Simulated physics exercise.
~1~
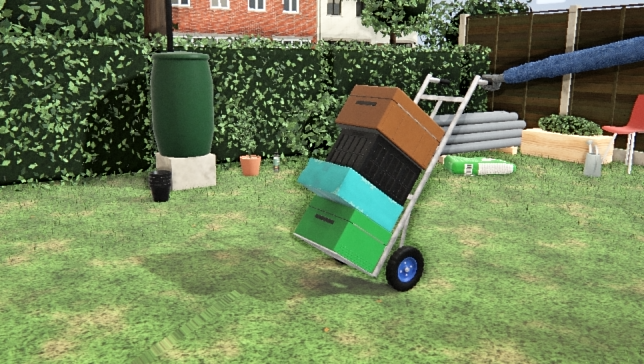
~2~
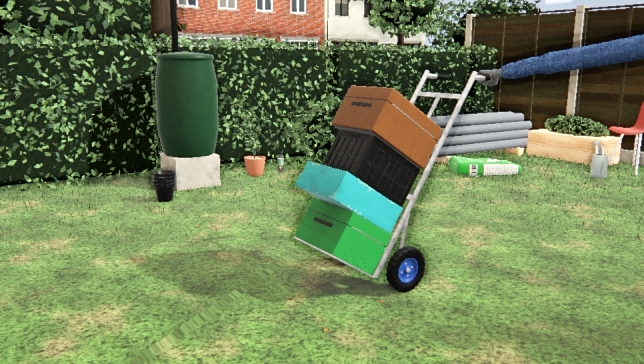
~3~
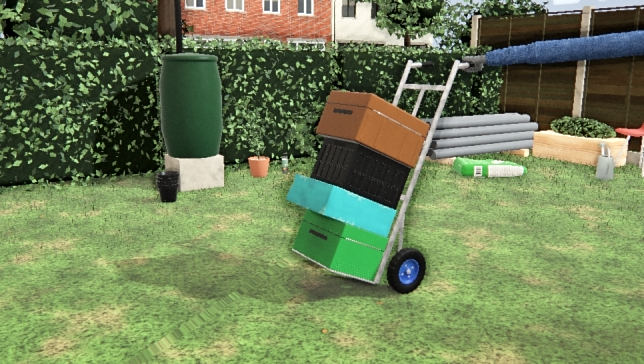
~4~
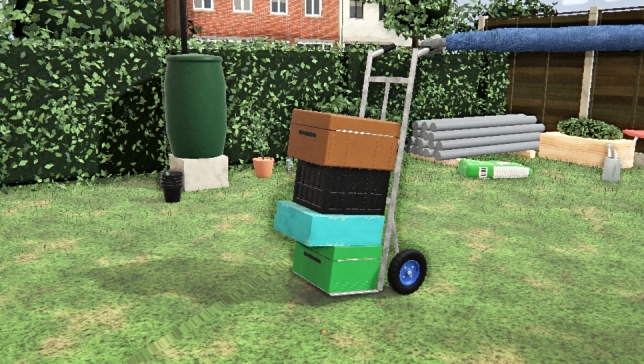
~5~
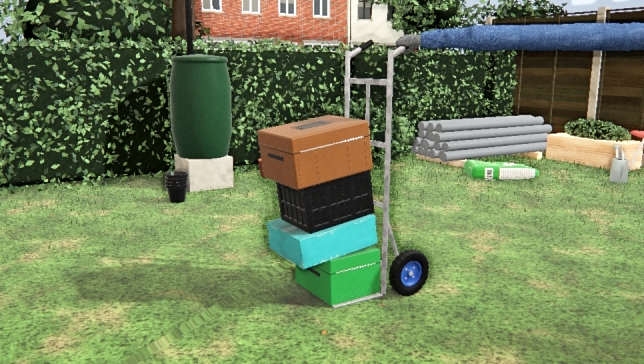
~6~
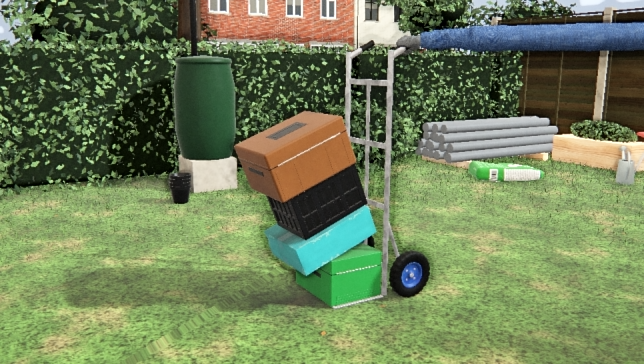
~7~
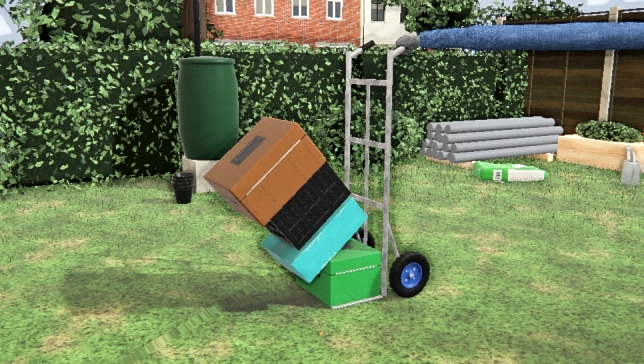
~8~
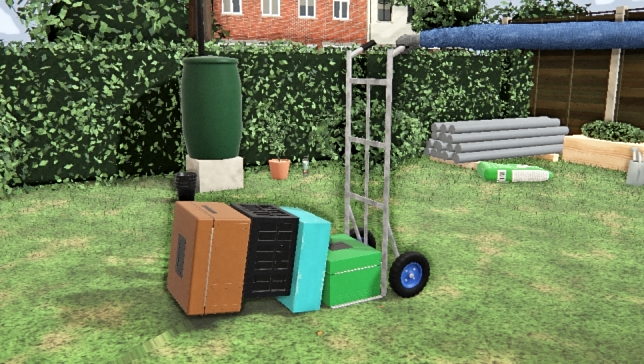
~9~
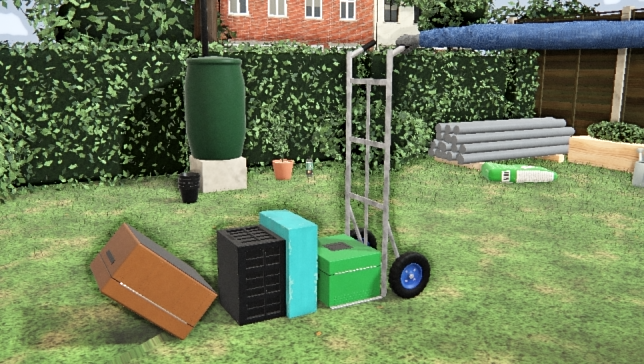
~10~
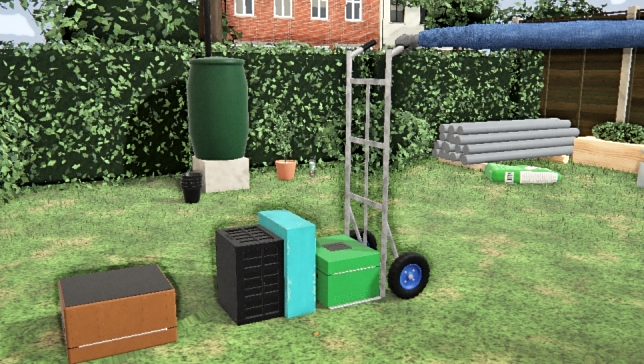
A hand truck swings upright and its top three boxes topple left onto the grass.
